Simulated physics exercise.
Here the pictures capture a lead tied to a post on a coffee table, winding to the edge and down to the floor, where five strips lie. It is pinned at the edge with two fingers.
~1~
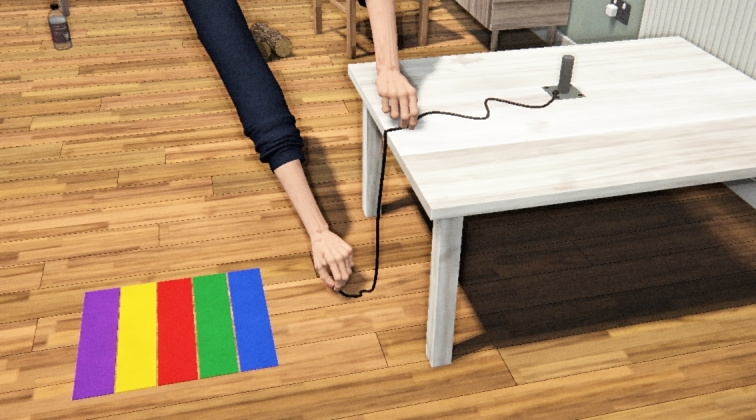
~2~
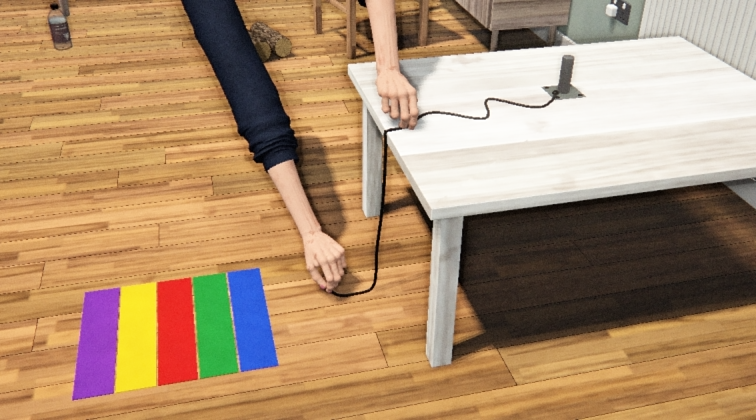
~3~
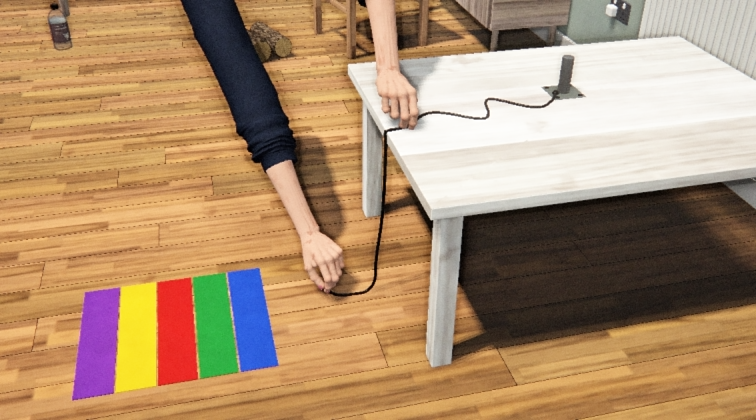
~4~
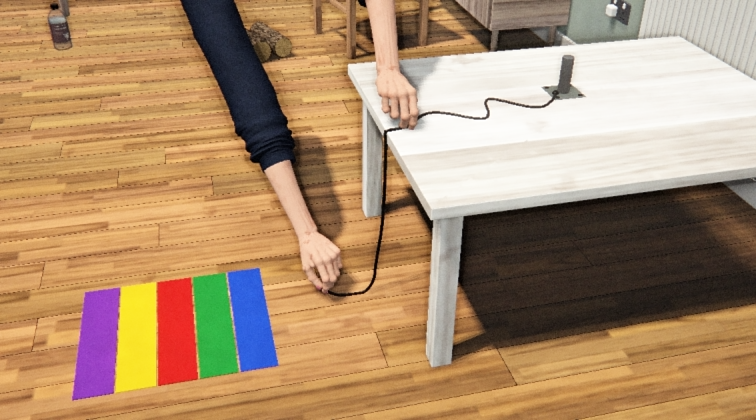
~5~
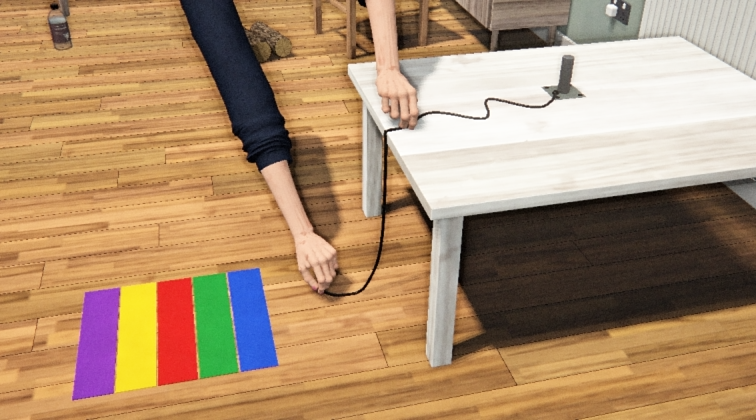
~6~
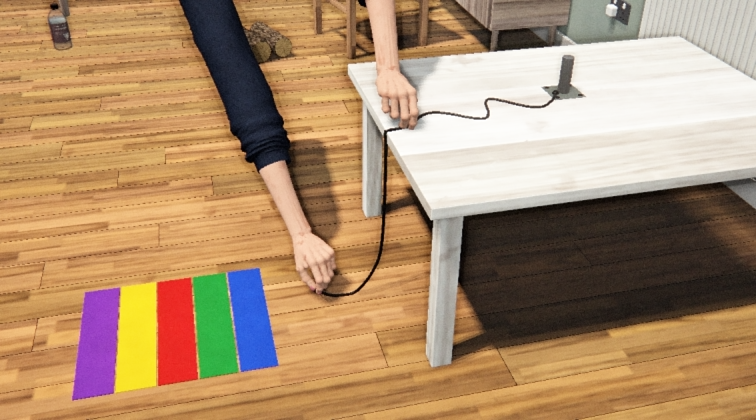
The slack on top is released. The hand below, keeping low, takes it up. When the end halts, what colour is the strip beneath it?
Yellow.
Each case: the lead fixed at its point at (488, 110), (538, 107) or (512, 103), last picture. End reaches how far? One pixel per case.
First try (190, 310), second try (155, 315), third try (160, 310).
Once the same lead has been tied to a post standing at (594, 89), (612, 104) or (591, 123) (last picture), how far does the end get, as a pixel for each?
You'd find it around (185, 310), then (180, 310), and finally (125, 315).
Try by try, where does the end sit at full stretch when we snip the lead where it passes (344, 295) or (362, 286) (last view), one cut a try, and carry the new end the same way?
Around (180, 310) for the first cut and around (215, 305) for the second.
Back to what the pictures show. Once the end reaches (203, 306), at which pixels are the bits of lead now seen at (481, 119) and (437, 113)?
You'll find them at about (425, 115) and about (385, 124).
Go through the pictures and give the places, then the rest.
The first picture shows end (335, 286); blue (257, 348); green (217, 355); red (178, 361); yellow (136, 368); purple (95, 375).
The second picture shows end (327, 288); lead through (545, 106) (486, 106) (437, 113) (386, 143) (382, 213) (376, 275).
The third picture shows end (325, 288).
The fourth picture shows end (323, 288); lead through (545, 106) (486, 106) (437, 113) (386, 143) (383, 212) (375, 275).
The fifth picture shows end (319, 289).
The sixth picture shows end (316, 289); lead through (545, 106) (486, 106) (437, 113) (386, 143) (384, 212) (371, 275).
Soon after, end near (203, 306); over green.
Then, end near (163, 312); over red.
At full stretch, end near (137, 316); over yellow. It gets as far as the yellow strip.
